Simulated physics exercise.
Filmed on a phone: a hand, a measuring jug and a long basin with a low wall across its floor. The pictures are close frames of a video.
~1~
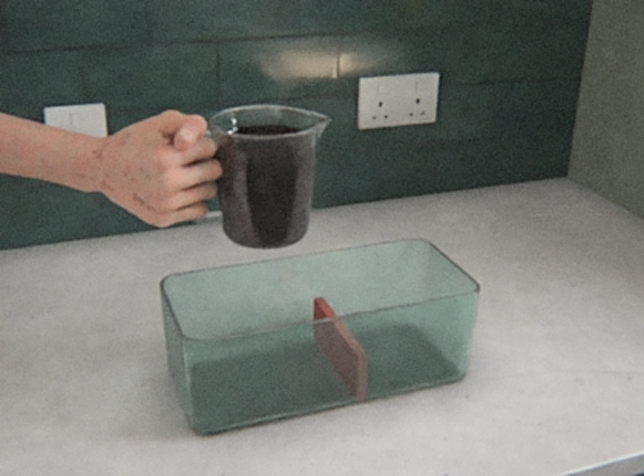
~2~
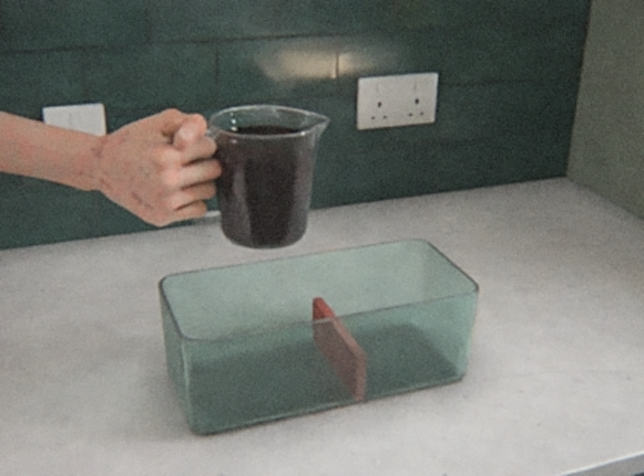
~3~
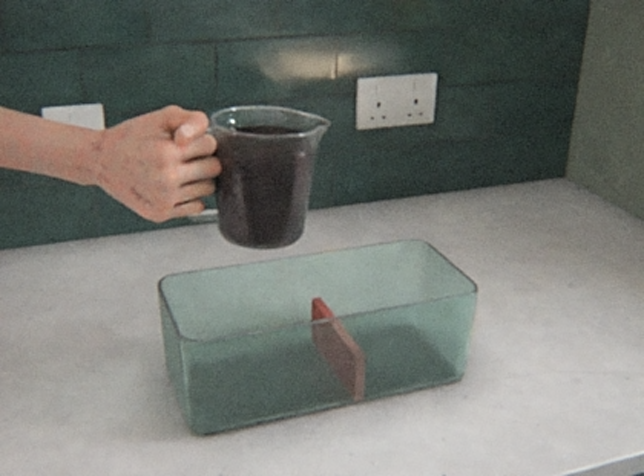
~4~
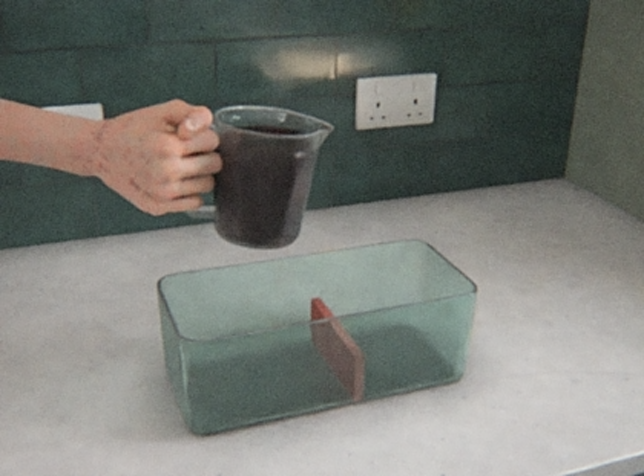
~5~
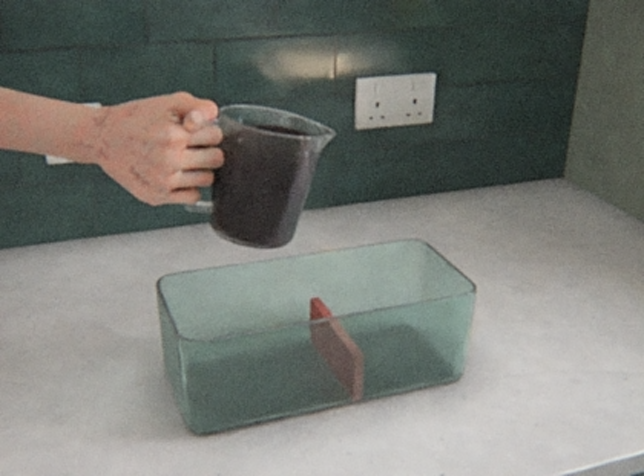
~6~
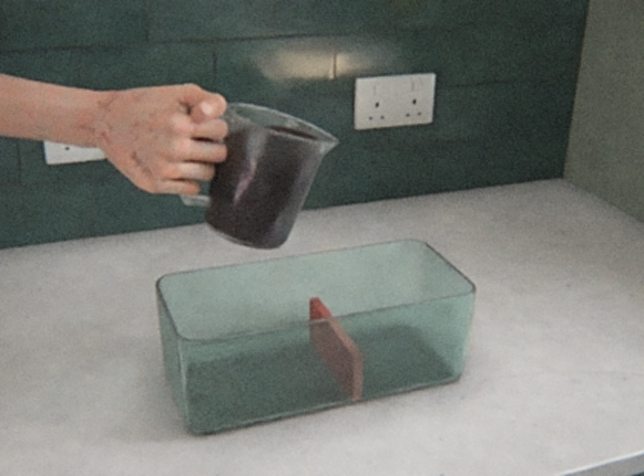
On a pale countertop against dark green tiles, a hand from the left holds a glass measuring jug of dark liquid upright above a long, clear, empty basin with a low reddish wall across its floor. The hand then gradually tilts the jug modestly to the right, its spout dipping slightly.
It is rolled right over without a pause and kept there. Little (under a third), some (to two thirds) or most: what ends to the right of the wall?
It comes to over two thirds.
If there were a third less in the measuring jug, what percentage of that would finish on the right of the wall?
It comes to 90 per cent or so.
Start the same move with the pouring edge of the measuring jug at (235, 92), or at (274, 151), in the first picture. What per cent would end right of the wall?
Roughly 5 per cent, and 15 per cent.
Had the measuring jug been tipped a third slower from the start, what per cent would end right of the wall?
About 95 per cent.
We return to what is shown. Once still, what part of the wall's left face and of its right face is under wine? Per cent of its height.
Some 0 per cent left and 60 right.
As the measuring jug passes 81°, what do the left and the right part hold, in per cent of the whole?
Near 0 on the left, 10 on the right.
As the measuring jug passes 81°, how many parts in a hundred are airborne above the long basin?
About 20 per cent.
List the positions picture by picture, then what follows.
The first picture shows tilt 0°; pouring edge (329, 117); surface from (214, 142) to (311, 132); the long basin's rim runs from (171, 310) to (453, 264); the wall's top is at (339, 326).
The second picture shows tilt 1°; pouring edge (329, 118); surface from (214, 141) to (311, 133).
The third picture shows tilt 3°; pouring edge (330, 121); surface from (215, 140) to (311, 134).
The fourth picture shows tilt 7°; pouring edge (332, 125); surface from (216, 140) to (313, 136).
The fifth picture shows tilt 12°; pouring edge (335, 131); surface from (219, 141) to (317, 136).
The sixth picture shows tilt 18°; pouring edge (338, 139); surface from (222, 144) to (323, 136).
A moment on, the measuring jug is tipped on its side and 67 per cent is still to pour, 0 is left of the wall and 11 right of it.
Next, the measuring jug is tipped right over and 13 per cent is still to pour, 2 is left of the wall and 71 right of it.
Then the measuring jug is tipped right over and 0 per cent is still to pour, 5 is left of the wall and 93 right of it.
Later the measuring jug is tipped right over and 0 per cent is still to pour, 6 is left of the wall and 93 right of it.
At rest 6 per cent lies left of the wall, 93 right of it and 1 outside.
